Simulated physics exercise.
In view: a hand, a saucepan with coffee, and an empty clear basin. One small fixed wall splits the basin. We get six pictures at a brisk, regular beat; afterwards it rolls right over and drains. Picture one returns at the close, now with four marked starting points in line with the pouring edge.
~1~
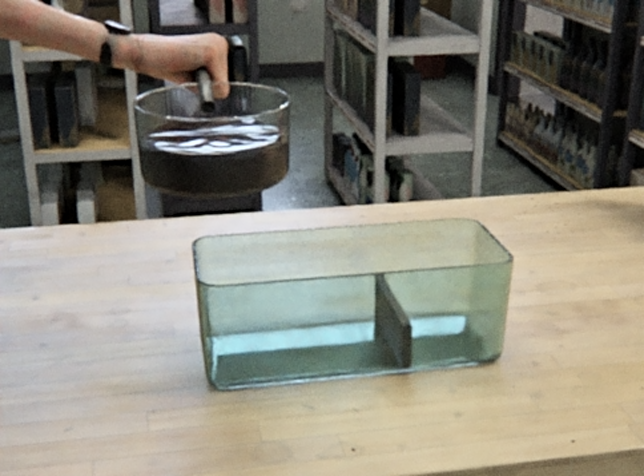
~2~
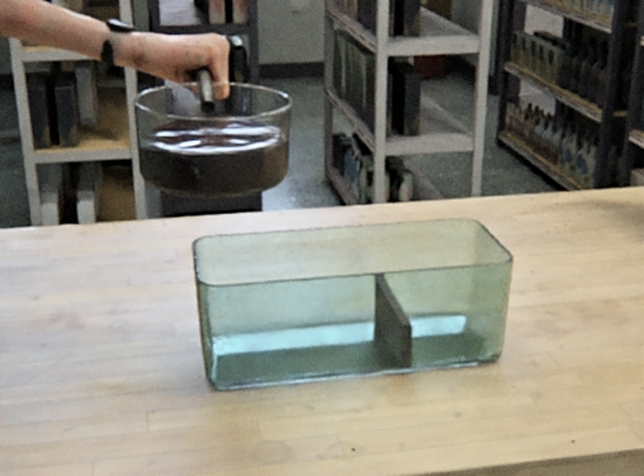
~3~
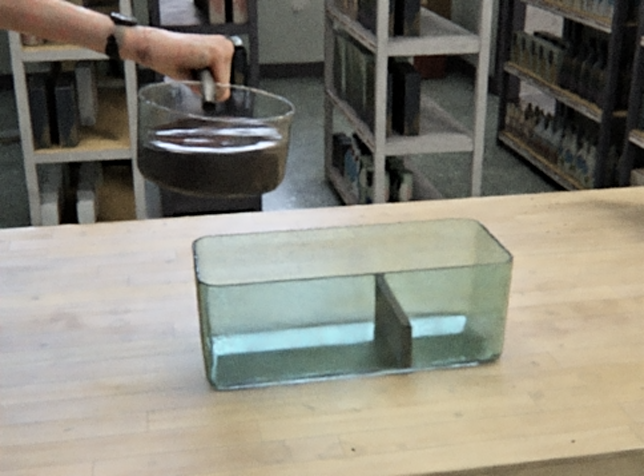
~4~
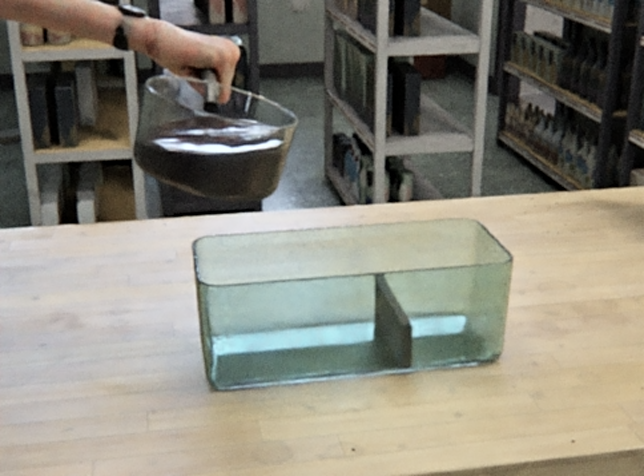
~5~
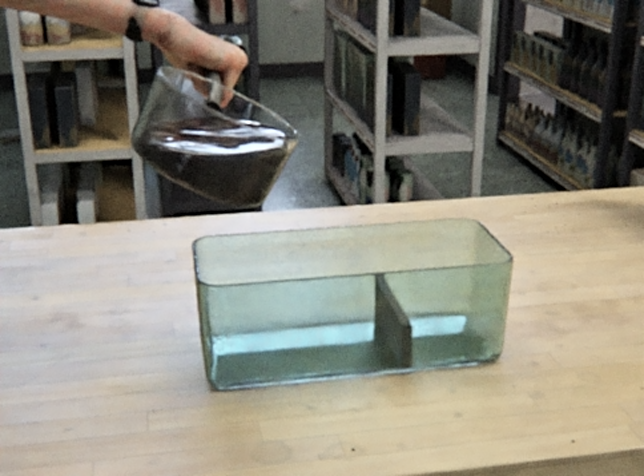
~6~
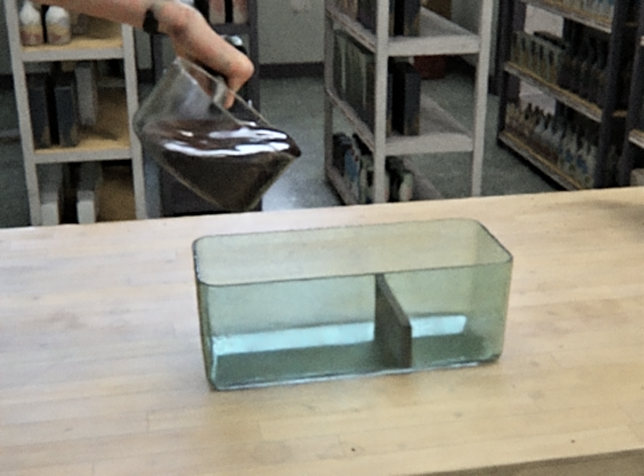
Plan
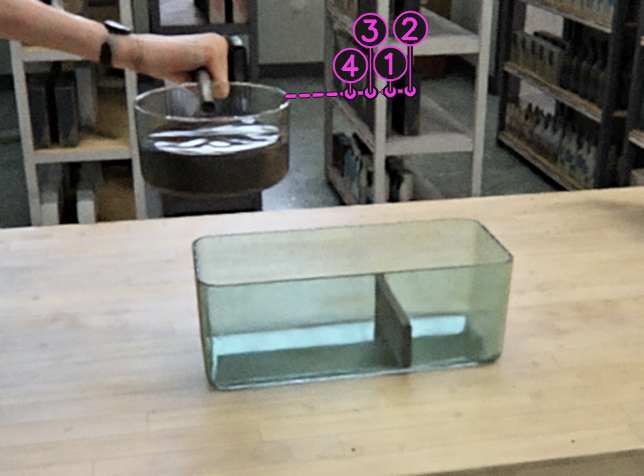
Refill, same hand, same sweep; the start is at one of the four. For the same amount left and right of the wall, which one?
3.
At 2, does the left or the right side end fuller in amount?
More ends on the right.
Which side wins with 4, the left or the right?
The left one.
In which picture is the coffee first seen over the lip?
Picture 6.
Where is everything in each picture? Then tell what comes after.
In the first frame, upright, lip at (286, 96); basin from (207, 386) to (501, 357); top of the wall at (393, 300); nothing has left yet.
In the second frame, upright, lip at (287, 98); nothing has left yet.
In the third frame, tipped about 7°, lip at (291, 105); nothing has left yet.
In the fourth frame, tipped about 16°, lip at (294, 117); nothing has left yet.
In the fifth frame, tipped about 28°, lip at (296, 133); nothing has left yet.
In the sixth frame, tipped about 41°, lip at (294, 151); coffee is over the lip, down to (298, 151).
In magenta, 1 at (390, 91); 2 at (410, 90); 3 at (370, 92); 4 at (350, 93).
With 1, about 37 % ends left of the wall and 61 % right of it.
With 2, about 12 % ends left of the wall and 85 % right of it; 3 % is lost outside.
With 3, about 52 % ends left of the wall and 47 % right of it.
With 4, about 66 % ends left of the wall and 32 % right of it.
